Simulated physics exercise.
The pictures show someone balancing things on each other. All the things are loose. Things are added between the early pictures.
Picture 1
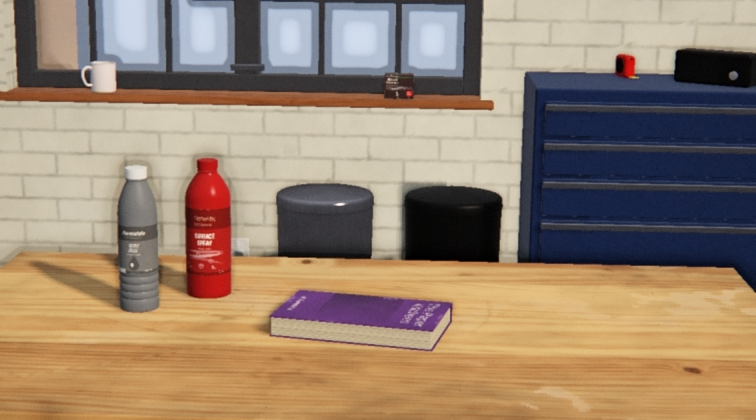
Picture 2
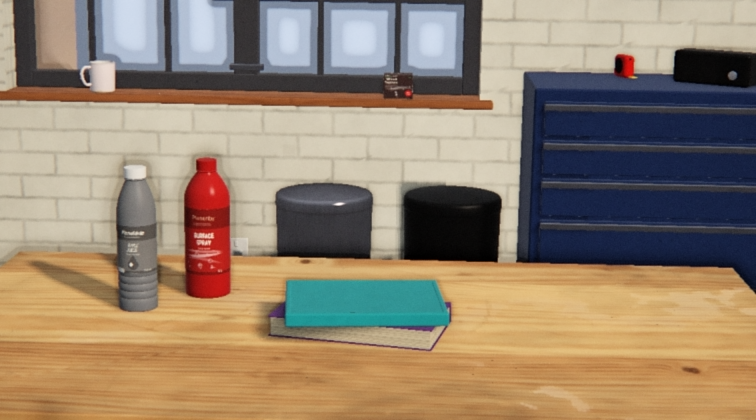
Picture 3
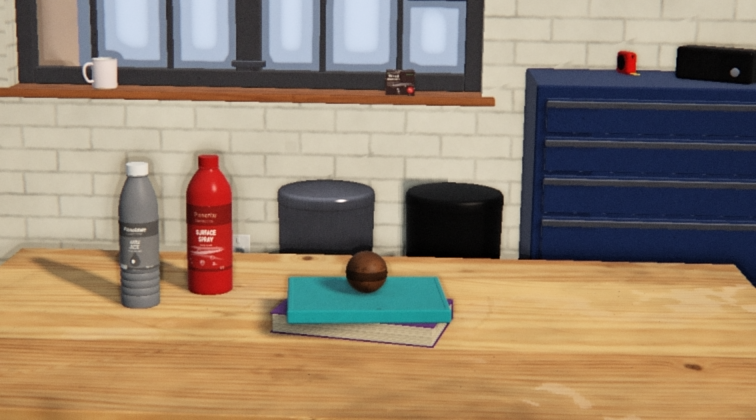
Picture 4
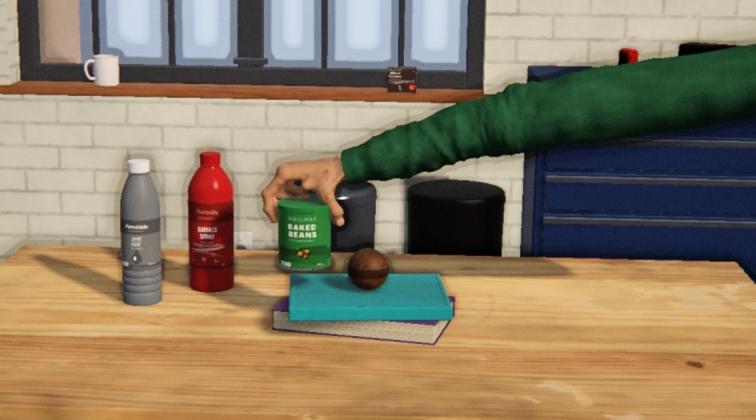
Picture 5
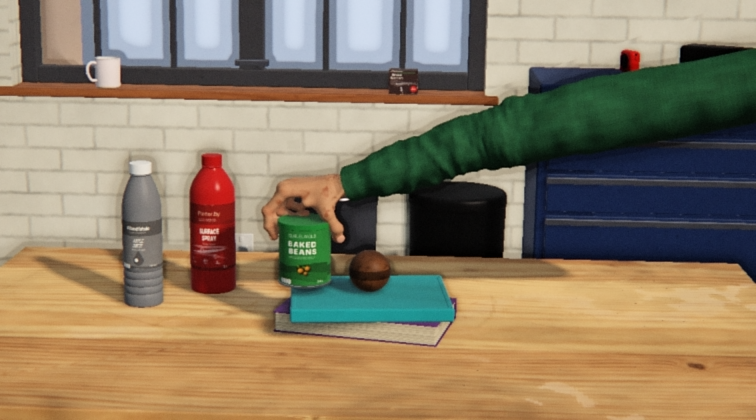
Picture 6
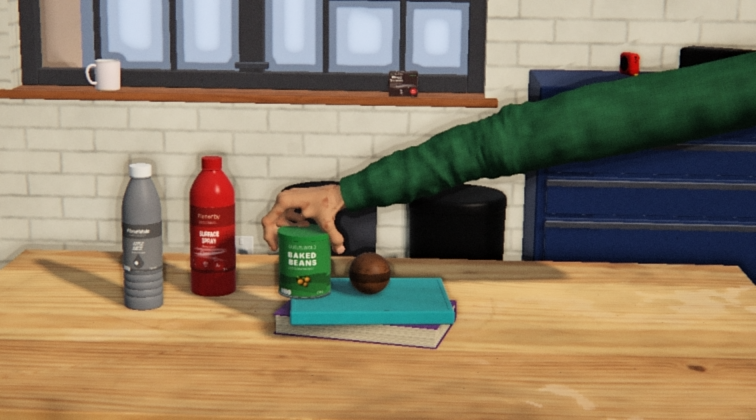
An arm in a green sleeve reaches in from the right over a wooden table, seen from the front and slightly above, with a white brick wall, window and blue drawers behind. A grey bottle and a red bottle stand left of a purple book. A turquoise slab appears on the book, then a brown ball on top, and the hand lowers a green baked beans can beside the ball, still gripping it.
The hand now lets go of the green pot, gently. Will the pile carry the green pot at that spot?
Outcome: The pile stays up.
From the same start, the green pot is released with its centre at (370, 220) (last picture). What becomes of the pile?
Then it comes apart.
Then, 0.30 s later than the last frame, all is still.
Then, 0.70 s later than the last frame, green pot resting near (305, 262).
When it is over, all 6 as before. End places, in pixels of the last picture, green pot near (305, 262). The pile holds.
